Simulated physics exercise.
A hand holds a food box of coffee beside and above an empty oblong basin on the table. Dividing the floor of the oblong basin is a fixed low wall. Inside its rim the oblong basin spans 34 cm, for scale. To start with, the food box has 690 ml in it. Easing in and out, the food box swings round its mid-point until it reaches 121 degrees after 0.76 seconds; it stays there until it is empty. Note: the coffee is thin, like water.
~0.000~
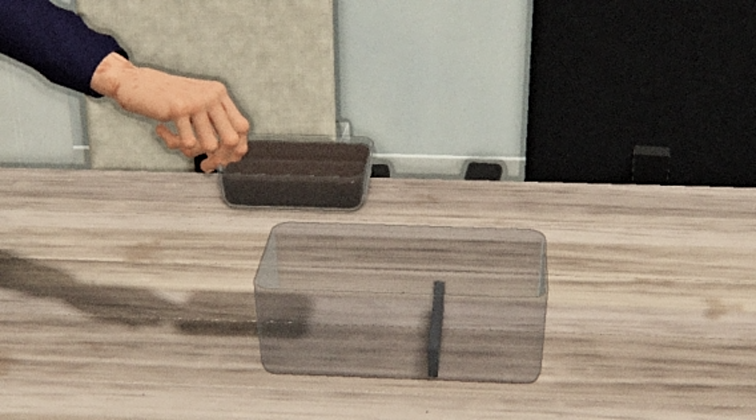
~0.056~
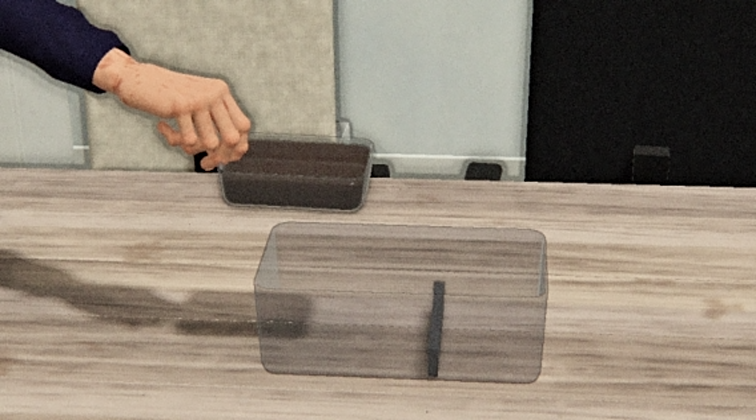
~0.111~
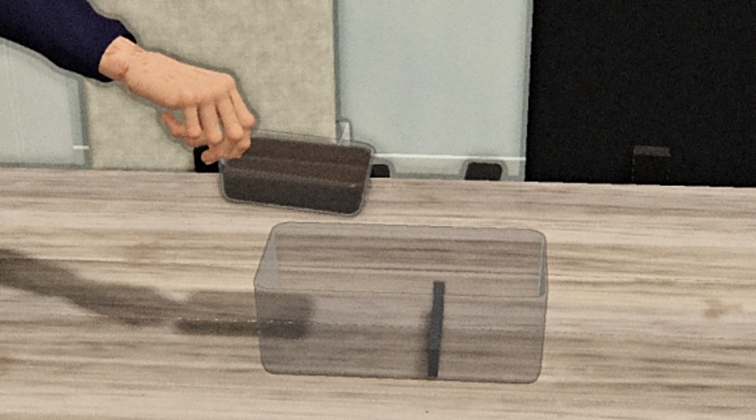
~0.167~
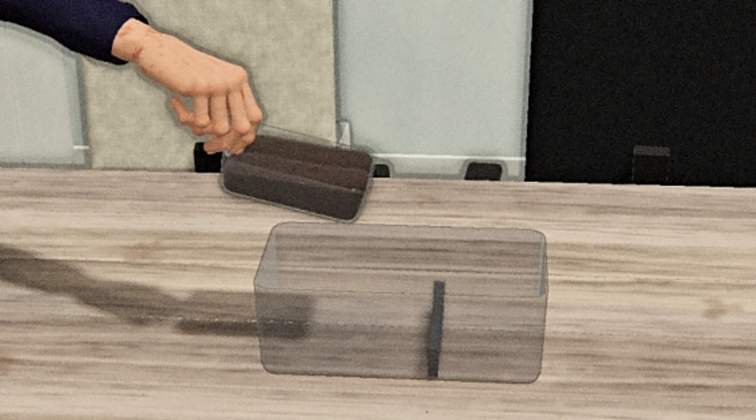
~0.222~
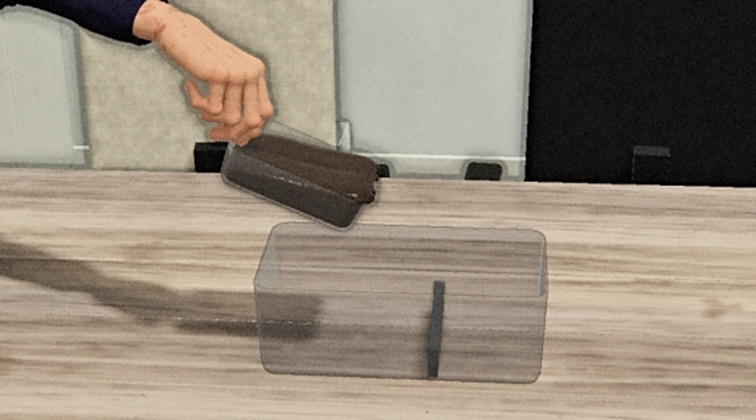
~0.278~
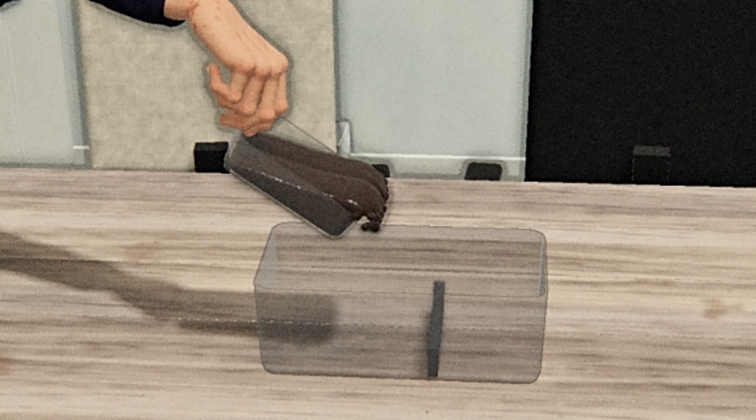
A hand in a dark blue sleeve holds a small clear box of dark brown coffee at the left, above a pale wood-grain table seen from the front and slightly above. In front sits a larger, empty, see-through oblong basin with a dark upright strip, before beige, pale and black panels. The hand rises rightward, tilting the box until coffee slides over its right edge, while the view stays still.
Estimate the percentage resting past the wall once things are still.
I would say roughly 10 percent.
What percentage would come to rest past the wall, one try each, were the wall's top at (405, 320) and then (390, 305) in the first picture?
I'd say 60 percent on the first go, 80 percent on the next.
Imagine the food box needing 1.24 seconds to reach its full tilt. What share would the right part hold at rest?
That would be about 25 in a hundred, I'd say.
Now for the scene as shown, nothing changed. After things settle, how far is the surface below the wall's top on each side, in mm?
It's around 24 mm on the left side and around 38 mm on the right side.
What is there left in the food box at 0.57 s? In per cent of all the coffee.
Portion remaining: Approx. 2 per cent.
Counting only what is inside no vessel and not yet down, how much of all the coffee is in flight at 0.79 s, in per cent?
Some 12 % is up in the air.
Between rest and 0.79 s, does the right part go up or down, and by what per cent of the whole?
Change in share is positive, near 1 percent.
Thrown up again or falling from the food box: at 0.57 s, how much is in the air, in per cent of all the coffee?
It comes to about 3 percent.
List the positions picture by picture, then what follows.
In the first frame, tilt 0°; pouring edge (369, 158); surface from (229, 158) to (368, 161); the oblong basin's rim runs from (264, 255) to (546, 264); the wall's top is at (436, 315).
In the second frame, tilt 2°; pouring edge (370, 160); surface from (229, 156) to (368, 162).
In the third frame, tilt 6°; pouring edge (371, 166); surface from (229, 154) to (369, 165).
In the fourth frame, tilt 14°; pouring edge (372, 175); surface from (231, 150) to (371, 168).
In the fifth frame, tilt 24°; pouring edge (370, 186); surface from (232, 147) to (356, 171); 6 per cent is over the edge.
In the sixth frame, tilt 36°; pouring edge (366, 200); surface from (234, 143) to (343, 173); 16 per cent is over the edge.
After 0.57 s the tilt is 104° and 2 per cent is still to pour, 91 is left of the wall and 4 right of it.
After 0.79 s the tilt is 121° and 0 per cent is still to pour, 79 is left of the wall and 8 right of it.
After 1.01 s the tilt is 121° and 0 per cent is still to pour, 84 is left of the wall and 9 right of it.
After 1.26 s the tilt is 121° and 0 per cent is still to pour, 83 is left of the wall and 9 right of it.
In the end 83 per cent lies left of the wall, 10 right of it and 7 outside.
